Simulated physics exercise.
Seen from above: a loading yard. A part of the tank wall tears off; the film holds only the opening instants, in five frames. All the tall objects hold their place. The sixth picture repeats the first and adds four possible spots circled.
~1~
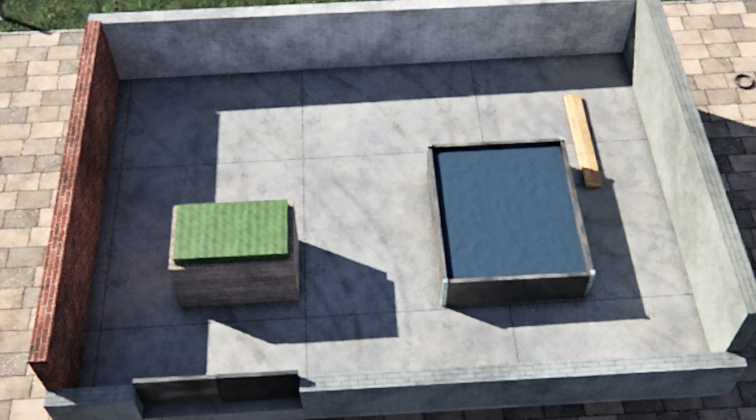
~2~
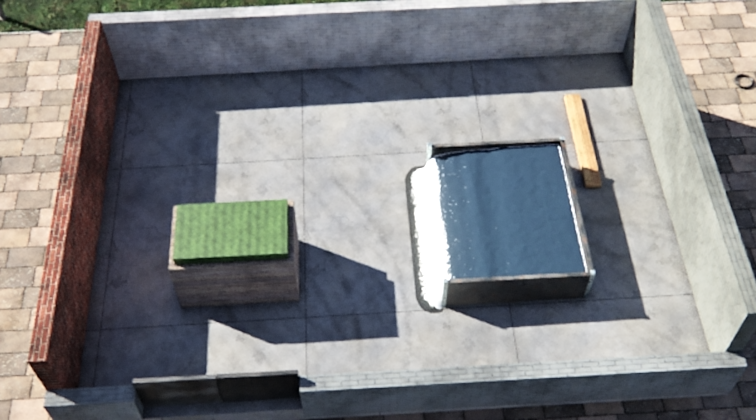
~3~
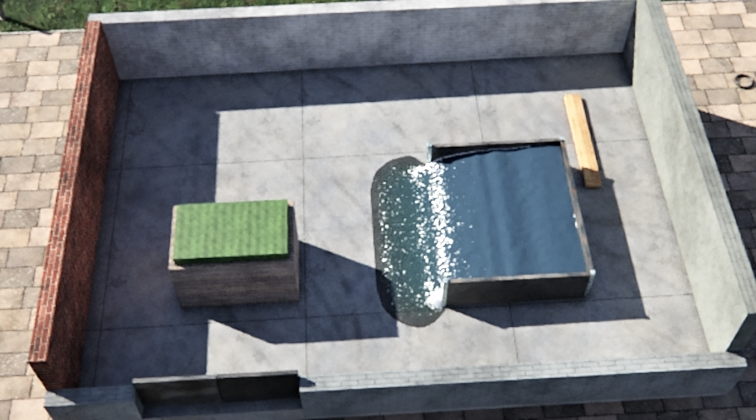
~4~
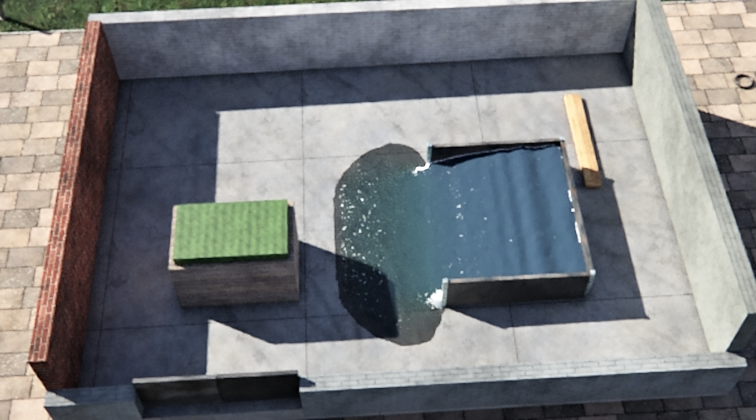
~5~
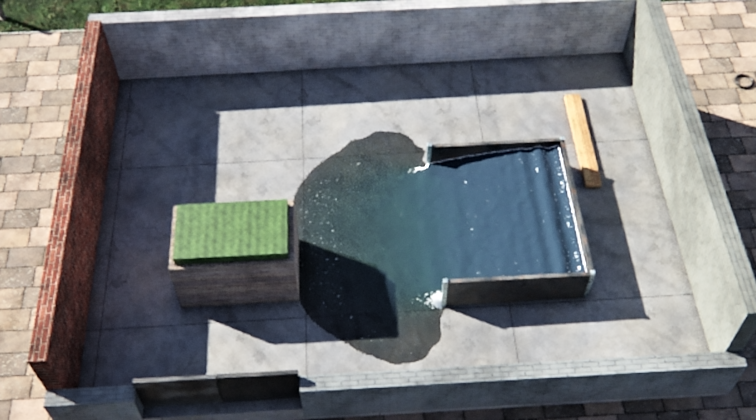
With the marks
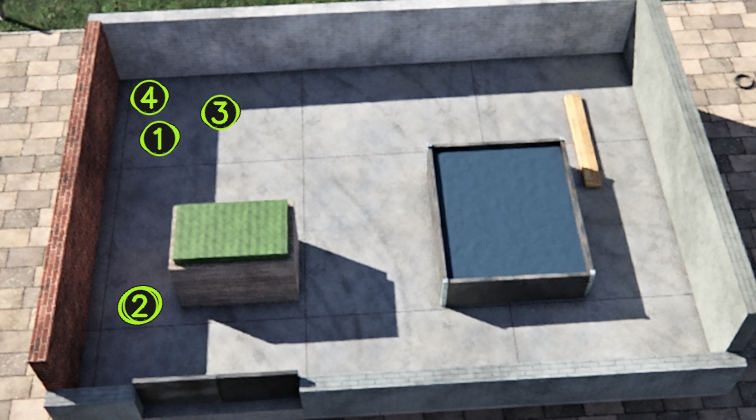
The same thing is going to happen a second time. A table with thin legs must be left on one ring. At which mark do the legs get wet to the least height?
Use place 2.
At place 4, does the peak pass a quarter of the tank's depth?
Yes, it does.
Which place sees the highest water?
The answer is 4.
On the marked copy, 1 at (159, 138); 2 at (140, 305); 3 at (220, 112); 4 at (149, 97).
Choosing 1, the water peaks at about 48 % of the depth that stood in the tank.
Choosing 2, the water peaks at about 24 % of the depth that stood in the tank.
Choosing 3, the water peaks at about 44 % of the depth that stood in the tank.
Choosing 4, the water peaks at about 70 % of the depth that stood in the tank.
